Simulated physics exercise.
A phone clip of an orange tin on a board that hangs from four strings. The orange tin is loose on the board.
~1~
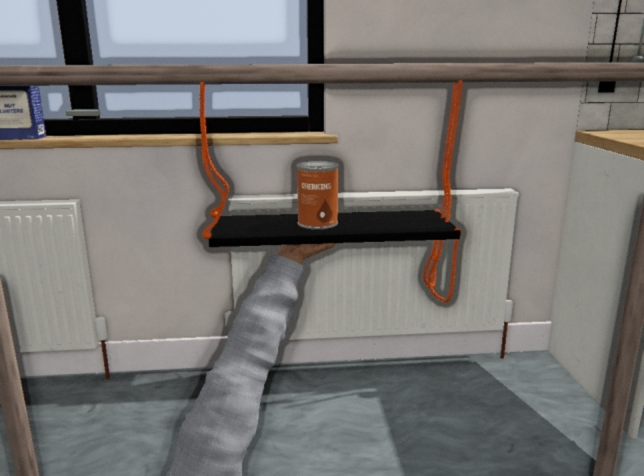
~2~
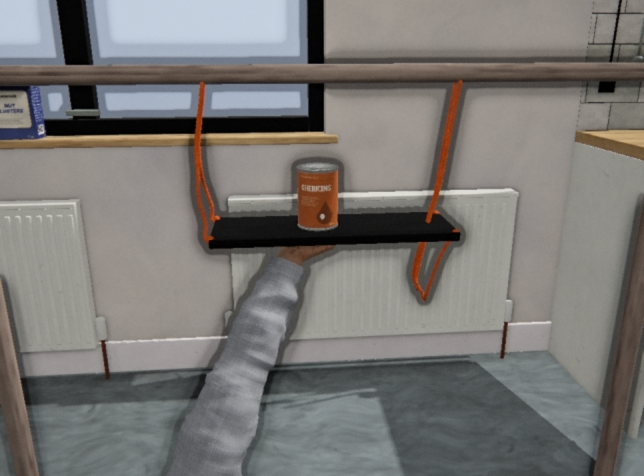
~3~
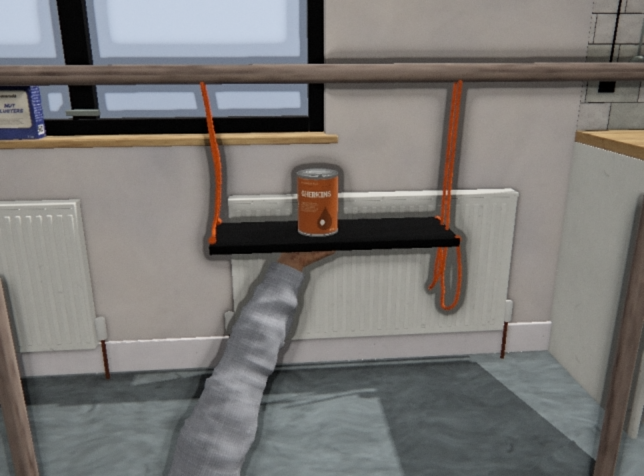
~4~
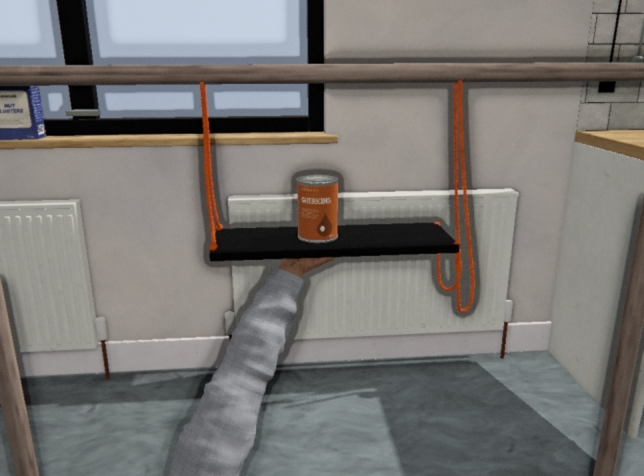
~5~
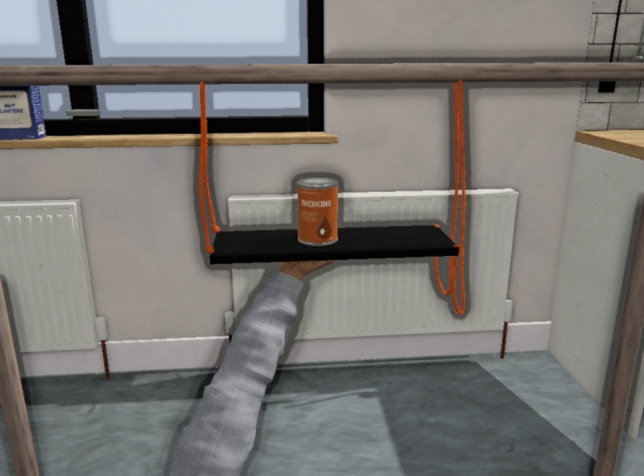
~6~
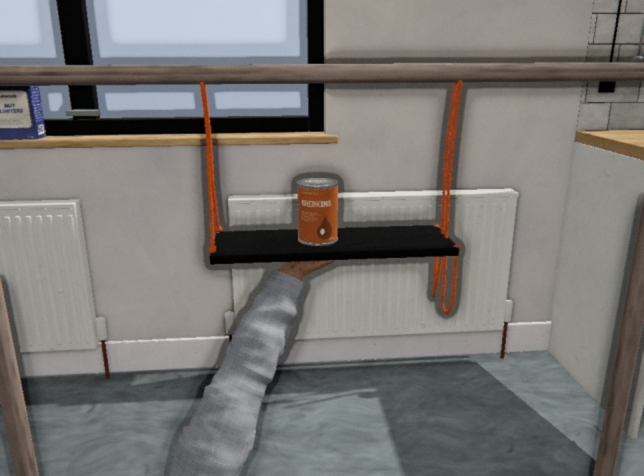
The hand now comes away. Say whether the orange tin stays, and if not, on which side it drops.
As it turns out, the orange tin tumbles from the right end.
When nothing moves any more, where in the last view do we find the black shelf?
Near (291, 314).
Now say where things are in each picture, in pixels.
In the first picture, orange tin (318, 195); black shelf (337, 239).
In the second picture, orange tin (318, 196).
In the third picture, orange tin (318, 202).
In the fourth picture, orange tin (318, 208); black shelf (337, 253).
In the fifth picture, orange tin (318, 211).
In the sixth picture, orange tin (318, 211); black shelf (337, 256); left strings almost straight; right strings slack, hanging in a loop.
Then, 0.60 s past the final frame, board tipped 38° down to the right; tin falling.
Then, 1.20 s past the final frame, board tipped 49° down to the right; tin on the floor.
When it is over, board tipped 40° down to the right; tin on the floor. The orange tin is shed rightwards.
